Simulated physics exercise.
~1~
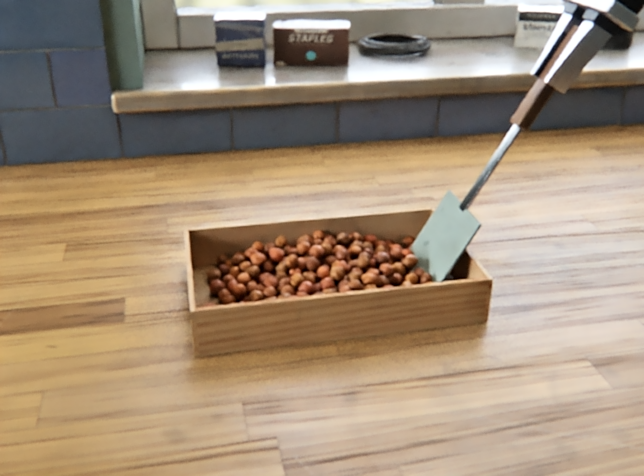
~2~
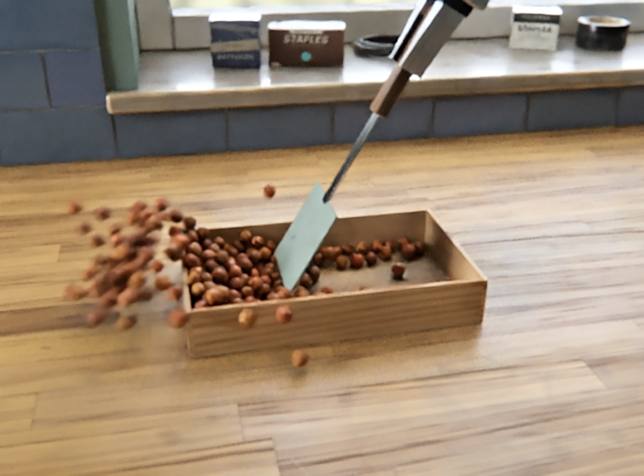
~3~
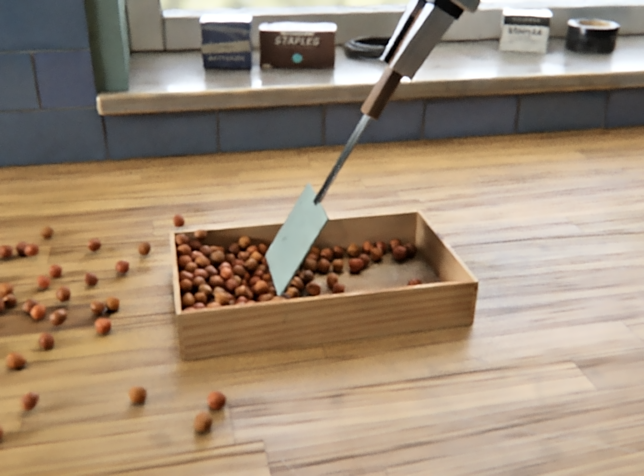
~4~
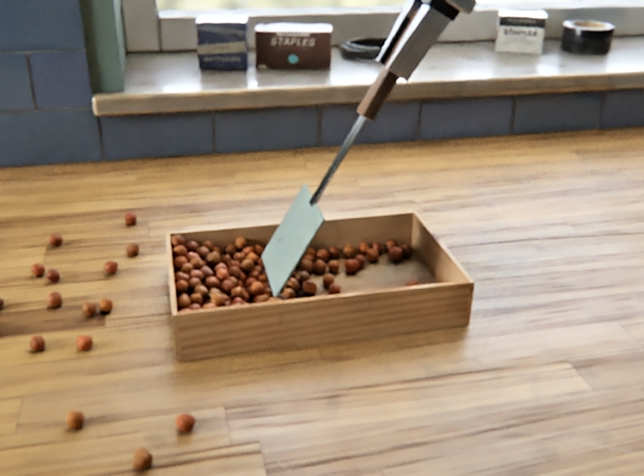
A shallow wooden tray heaped with reddish-brown hazelnuts sits on a striped wooden worktop, seen from slightly above, with a pale windowsill holding small boxes and a roll of black tape behind it, above blue tiles. A robot arm reaches in from the upper right, holding a pale green turner at the tray's right end. The blade sweeps left through the nuts and flings a spray of them over the tray's left end. They scatter and roll across the worktop while the turner stops among the remaining nuts. Most stay piled at the left of the unmoved tray, with strays lying beyond it.
